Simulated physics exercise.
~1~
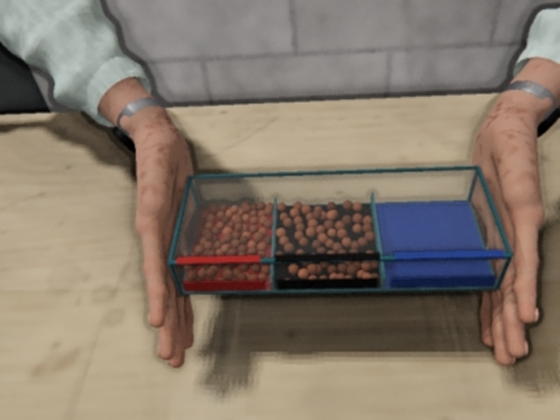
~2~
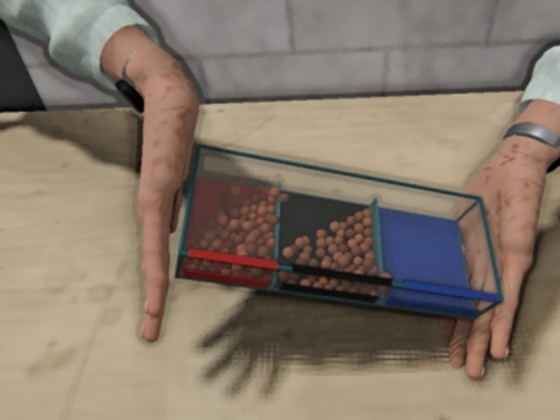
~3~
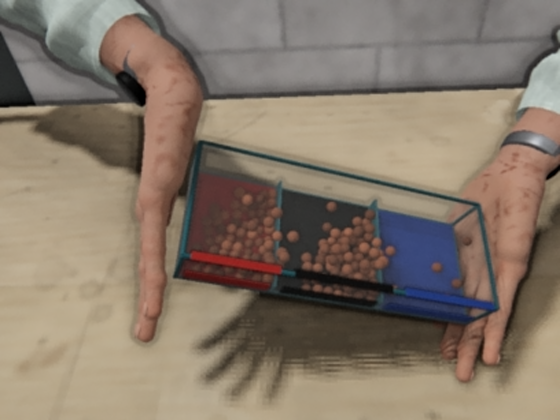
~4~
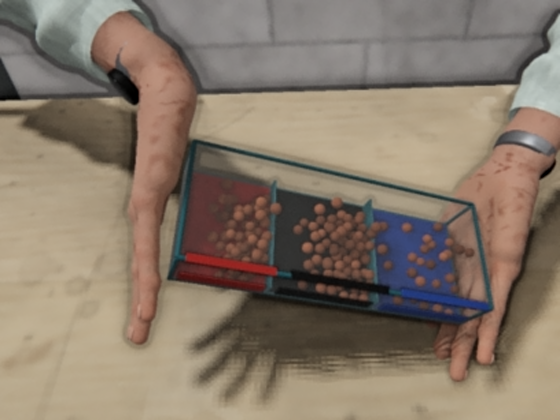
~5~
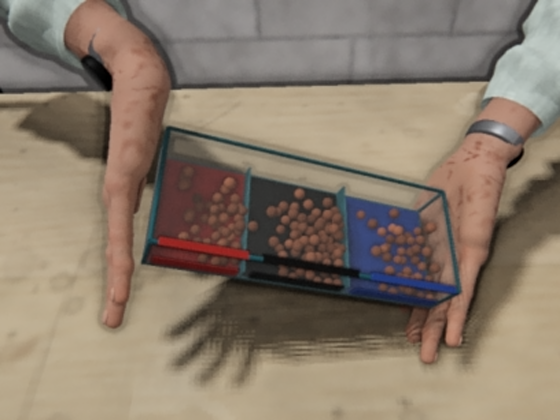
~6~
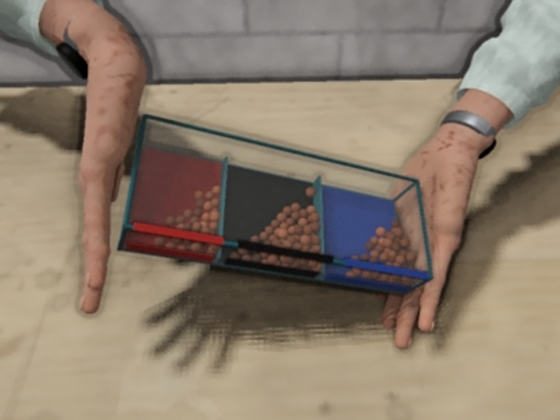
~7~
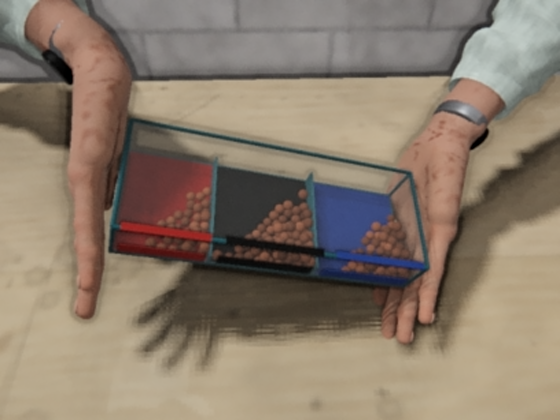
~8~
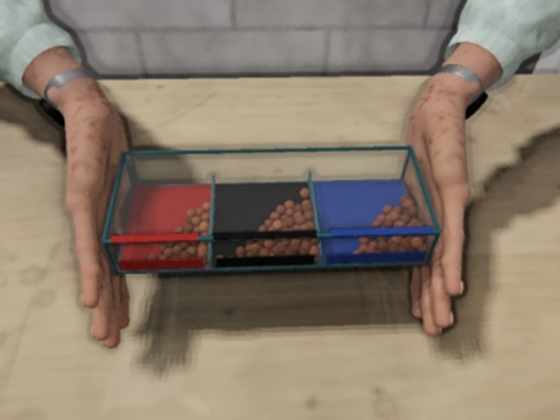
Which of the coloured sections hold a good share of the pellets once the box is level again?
All three do, as the blue, red and black sections each end up with a clear heap of pellets, though the red one is the smallest.
